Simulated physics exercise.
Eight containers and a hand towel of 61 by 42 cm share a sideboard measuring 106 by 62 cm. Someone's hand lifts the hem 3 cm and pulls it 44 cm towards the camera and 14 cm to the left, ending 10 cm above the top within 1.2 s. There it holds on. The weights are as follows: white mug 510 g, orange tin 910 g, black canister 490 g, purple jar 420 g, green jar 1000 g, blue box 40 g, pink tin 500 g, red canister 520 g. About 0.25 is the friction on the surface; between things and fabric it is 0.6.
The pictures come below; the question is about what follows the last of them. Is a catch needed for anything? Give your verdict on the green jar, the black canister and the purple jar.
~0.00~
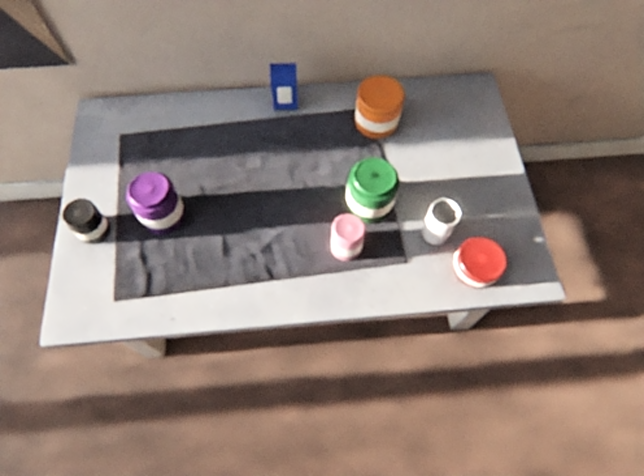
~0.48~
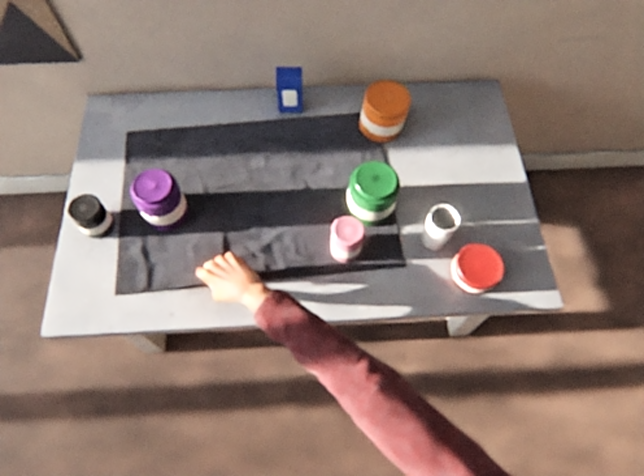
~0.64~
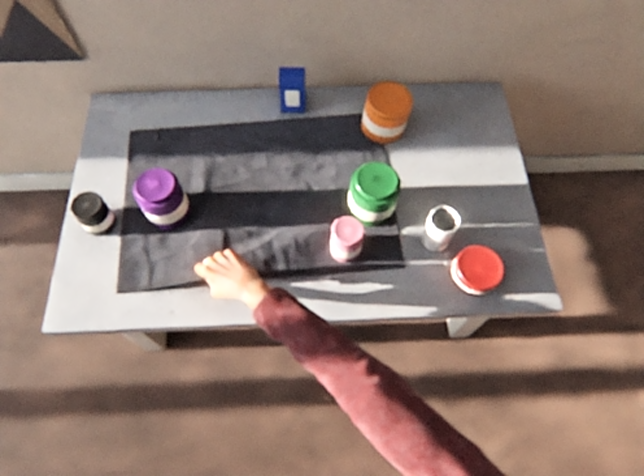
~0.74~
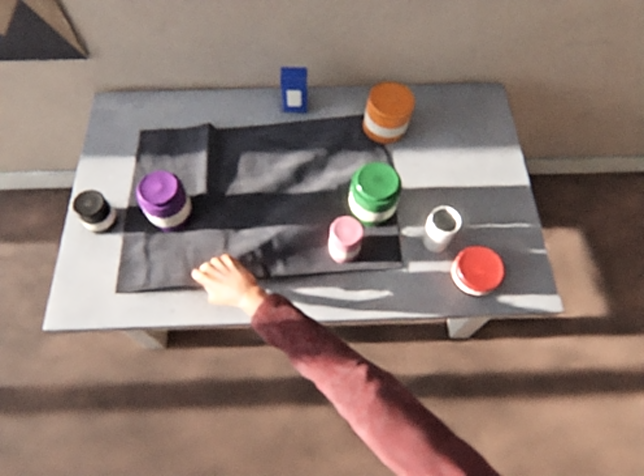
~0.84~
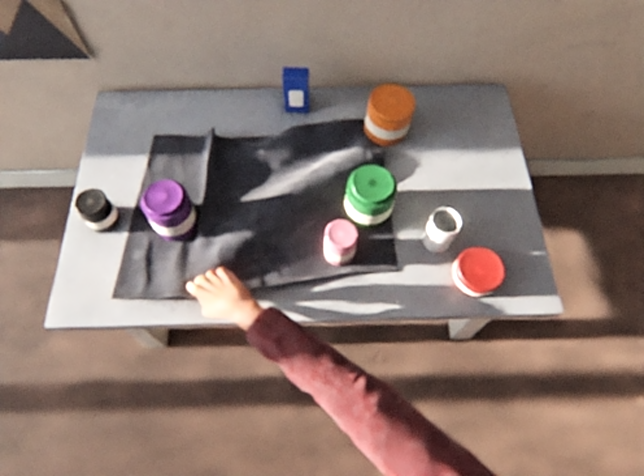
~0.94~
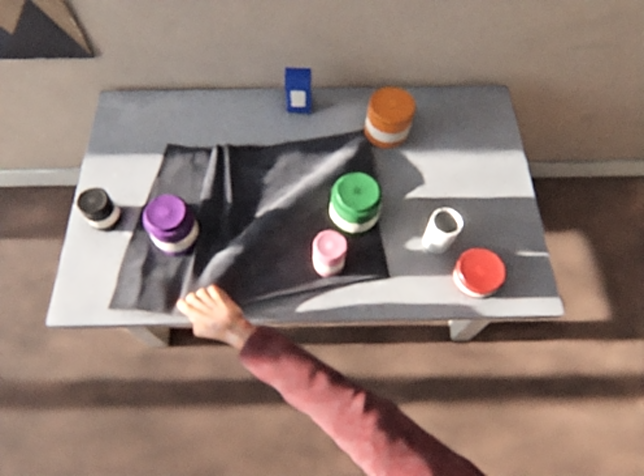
I'd say the green jar leaves; I'd say the black canister does not leave; I'd say the purple jar leaves.
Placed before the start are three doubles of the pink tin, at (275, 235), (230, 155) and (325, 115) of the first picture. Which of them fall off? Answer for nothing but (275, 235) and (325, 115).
Log, listed order - lost / kept.
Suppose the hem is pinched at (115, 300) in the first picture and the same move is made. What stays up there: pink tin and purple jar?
Note - pink tin: Off the top; purple jar: Off the top.
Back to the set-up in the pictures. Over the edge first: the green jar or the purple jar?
Purple.
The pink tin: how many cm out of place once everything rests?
The pink tin ends up over the edge.
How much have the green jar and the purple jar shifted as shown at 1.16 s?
For the green jar, 15 centimetres, and for the purple jar, 20 centimetres.
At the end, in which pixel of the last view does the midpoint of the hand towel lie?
I'd say it sits around (98, 400) in the last picture.
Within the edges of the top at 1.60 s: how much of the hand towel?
Roughly 25% of it.
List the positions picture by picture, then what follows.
In the first frame, green jar (375, 176); black canister (78, 212); purple jar (148, 189); hand towel corners (114, 301) (120, 135) (407, 263).
In the second frame, hand towel corners (115, 295) (127, 132); grip (212, 283).
In the third frame, hand towel corners (117, 294) (130, 131); grip (211, 279).
In the fourth frame, purple jar (158, 187); hand towel corners (115, 293) (141, 130); grip (209, 285).
In the fifth frame, green jar (373, 183); orange tin (392, 101); pink tin (341, 233); hand towel corners (112, 299) (155, 135); grip (203, 297).
In the sixth frame, green jar (358, 191); black canister (92, 200); purple jar (165, 212); hand towel corners (108, 308) (168, 143) (390, 277); grip (195, 315).
After 1.2 s, 85 % of the hand towel is still over the top; purple jar 20 cm off its start, green jar 16 cm off its start, pink tin 15 cm off its start.
After 1.4 s, 55 % of the hand towel is still over the top; purple jar 33 cm off its start, green jar 29 cm off its start, pink tin 27 cm off its start.
After 1.6 s, 25 % of the hand towel is still over the top; purple jar over the edge, green jar 44 cm off its start at (217, 332), pink tin over the edge.
After 1.8 s, 10 % of the hand towel is still over the top; purple jar over the edge, green jar over the edge, pink tin over the edge.
After 3.4 s, 15 % of the hand towel is still over the top; green jar over the edge, purple jar over the edge, black canister 0 cm off its start at (92, 200), pink tin over the edge.
